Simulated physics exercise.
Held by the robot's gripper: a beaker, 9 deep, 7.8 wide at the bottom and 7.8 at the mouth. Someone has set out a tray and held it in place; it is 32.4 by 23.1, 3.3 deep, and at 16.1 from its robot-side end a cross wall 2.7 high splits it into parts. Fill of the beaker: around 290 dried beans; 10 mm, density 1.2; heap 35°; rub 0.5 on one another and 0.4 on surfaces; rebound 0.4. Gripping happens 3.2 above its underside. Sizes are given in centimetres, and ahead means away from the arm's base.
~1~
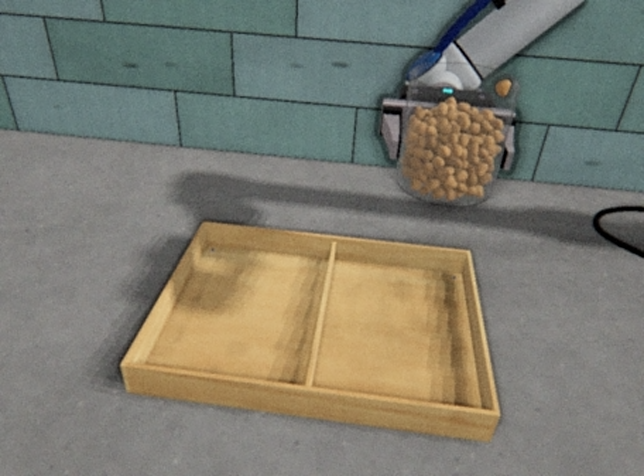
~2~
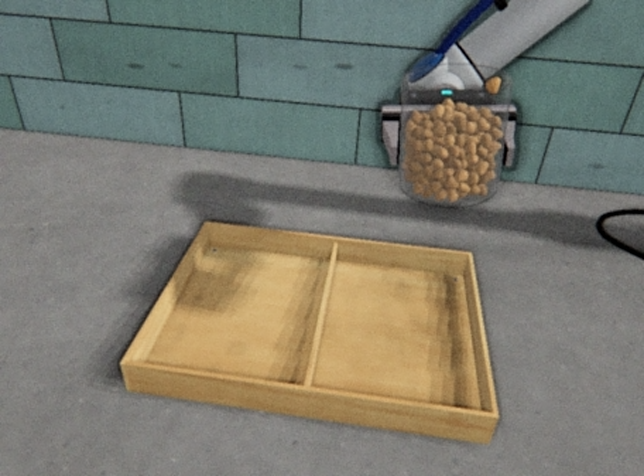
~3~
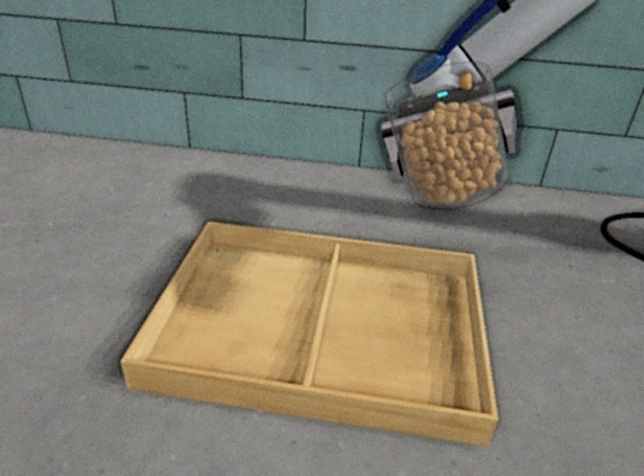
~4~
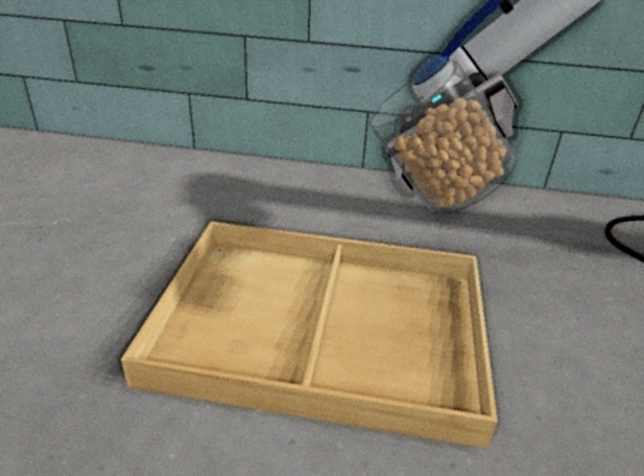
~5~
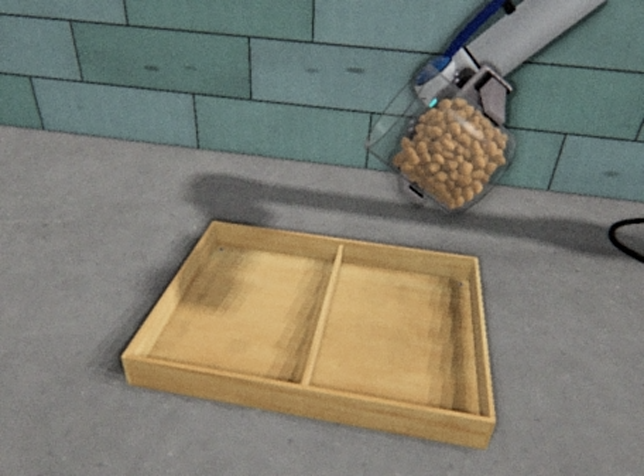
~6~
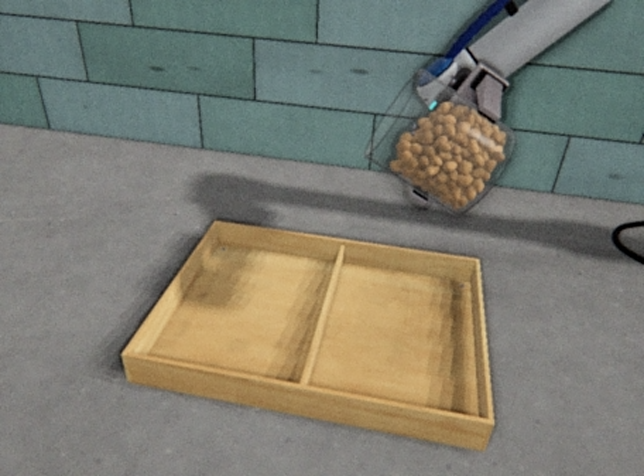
On a grey surface by green tiles, a robot gripper tilting a clear beaker of beans leftward behind a divided wooden tray.
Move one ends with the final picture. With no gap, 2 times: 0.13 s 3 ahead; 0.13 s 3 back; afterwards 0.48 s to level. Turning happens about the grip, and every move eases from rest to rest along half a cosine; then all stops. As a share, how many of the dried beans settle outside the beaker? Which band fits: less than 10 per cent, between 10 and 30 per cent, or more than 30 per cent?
It falls below 10 per cent.
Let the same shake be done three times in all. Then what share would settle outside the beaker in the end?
Then roughly 5 percent.
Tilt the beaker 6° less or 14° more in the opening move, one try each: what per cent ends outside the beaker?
About 0 and 20 per cent.
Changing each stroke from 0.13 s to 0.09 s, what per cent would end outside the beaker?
That would give around 15 per cent.
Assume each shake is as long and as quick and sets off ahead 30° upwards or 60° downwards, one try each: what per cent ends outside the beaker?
I'd say close to 5 percent for the first and close to 0 percent for the second.
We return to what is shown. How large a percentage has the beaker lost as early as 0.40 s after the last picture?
So far around 0 % is out.
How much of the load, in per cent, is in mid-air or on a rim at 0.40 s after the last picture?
Reading at that time: Some 1 per cent.
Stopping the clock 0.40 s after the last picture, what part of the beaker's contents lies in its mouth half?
Mouth half: Close to 35 per cent.
Then, 0.40 s after the last picture, tilted 62° forward, highest piece 24 above the table; 281 in the beaker, 3 in the far-side part, 2 in flight or on a rim.
Then, 0.80 s after the last picture, tilted 23° forward, highest piece 26 above the table; 277 in the beaker, 6 in the far-side part, 3 in the robot-side part.
Then, 1.20 s after the last picture, level, highest piece 26 above the table; 277 in the beaker, 6 in the far-side part, 3 in the robot-side part.
Then, 2.25 s after the last picture, level, highest piece 26 above the table; 277 in the beaker, 6 in the far-side part, 3 in the robot-side part.
Final count, 277 in the beaker, 6 in the far-side part, 3 in the robot-side part. That is 3 % outside the beaker.
